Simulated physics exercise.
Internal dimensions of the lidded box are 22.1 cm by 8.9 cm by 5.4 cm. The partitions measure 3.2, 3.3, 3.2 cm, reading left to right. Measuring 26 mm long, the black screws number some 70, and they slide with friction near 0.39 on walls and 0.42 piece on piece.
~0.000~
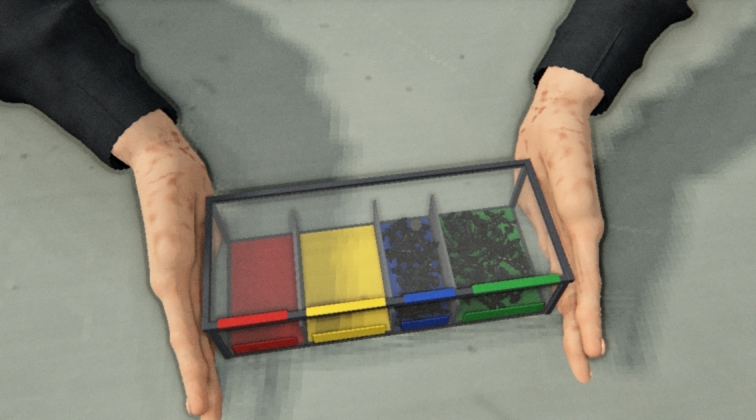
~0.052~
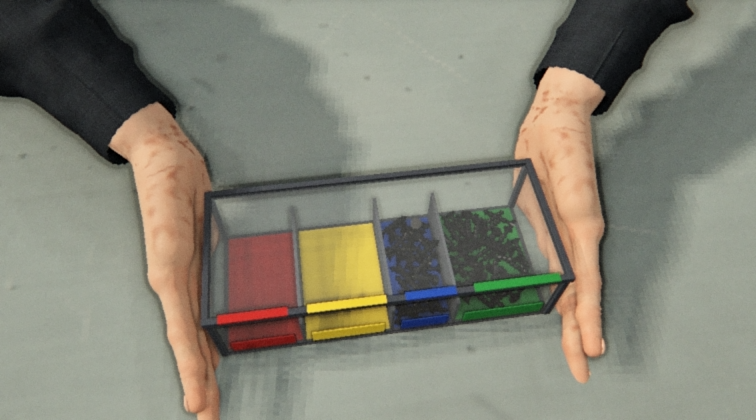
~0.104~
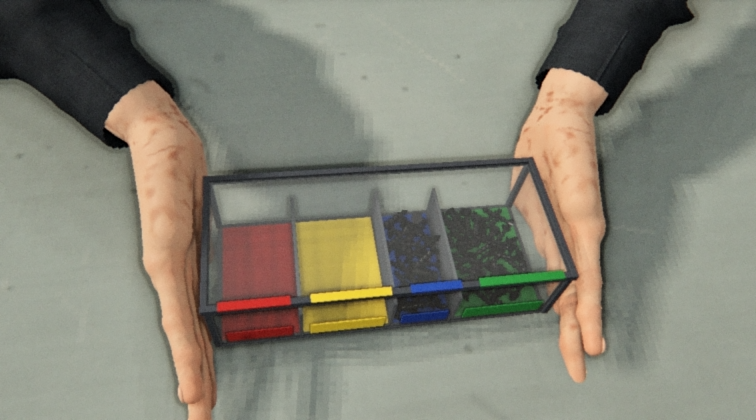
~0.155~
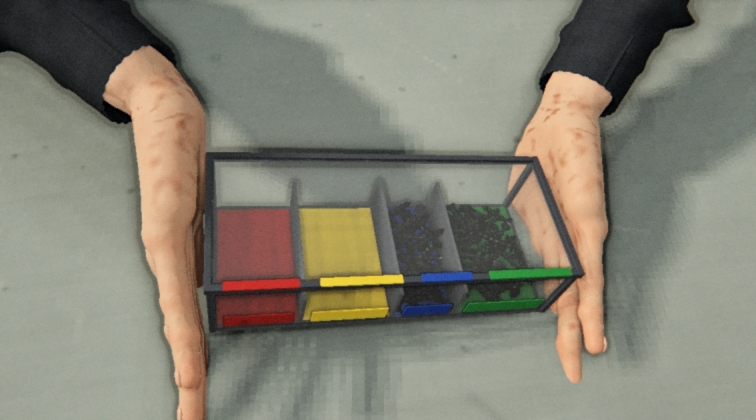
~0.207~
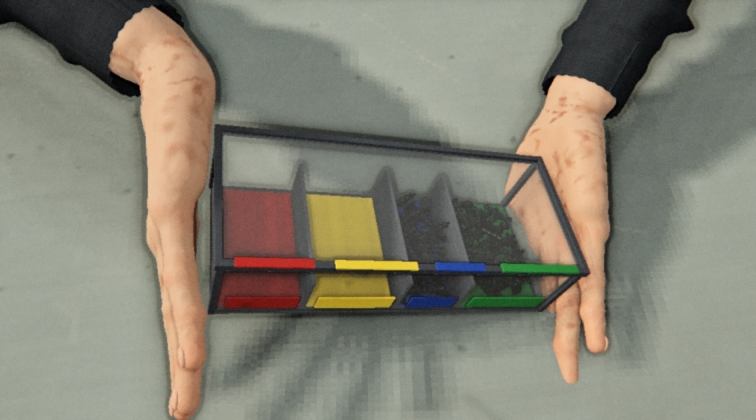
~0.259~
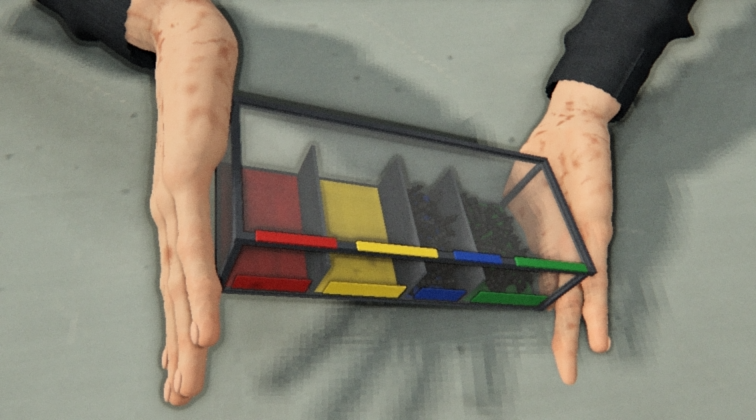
Two hands held a clear box with red, yellow, blue and green sections, dark bits filling the blue and green ones, then tilted it steadily, raising its left end.
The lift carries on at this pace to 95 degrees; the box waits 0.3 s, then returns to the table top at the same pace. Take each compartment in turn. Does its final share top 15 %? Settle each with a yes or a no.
For red, no; for blue, yes; for green, yes; for yellow, no.
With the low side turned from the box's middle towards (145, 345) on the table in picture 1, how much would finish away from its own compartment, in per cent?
Estimate: Near 70 per cent.
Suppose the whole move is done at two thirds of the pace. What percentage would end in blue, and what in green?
Blue = 30 %; green = 70 %.
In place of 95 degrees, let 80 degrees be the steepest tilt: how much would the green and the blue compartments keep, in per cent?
Green 60 %; blue 40 %.
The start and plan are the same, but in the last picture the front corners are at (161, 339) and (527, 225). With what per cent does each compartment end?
You'd see red at 50 percent, blue at 30, green at 10 and yellow at 5 percent.
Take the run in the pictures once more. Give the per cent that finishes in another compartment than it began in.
20 per cent, roughly.
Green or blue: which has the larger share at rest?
Green compartment.
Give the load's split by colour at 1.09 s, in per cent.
The split is red at 0, blue at 30, green at 70 and yellow at 0 per cent.
After 1.09 s, tilt 95 degrees; blue 30 %, green 70 %.
After 1.65 s, tilt 49 degrees; blue 20 %, green 80 %.
After 2.26 s, tilt 0 degrees; blue 20 %, green 80 %.
By 2.9 s all is still; red 0 %, blue 20 %, green 80 %, yellow 0 %.
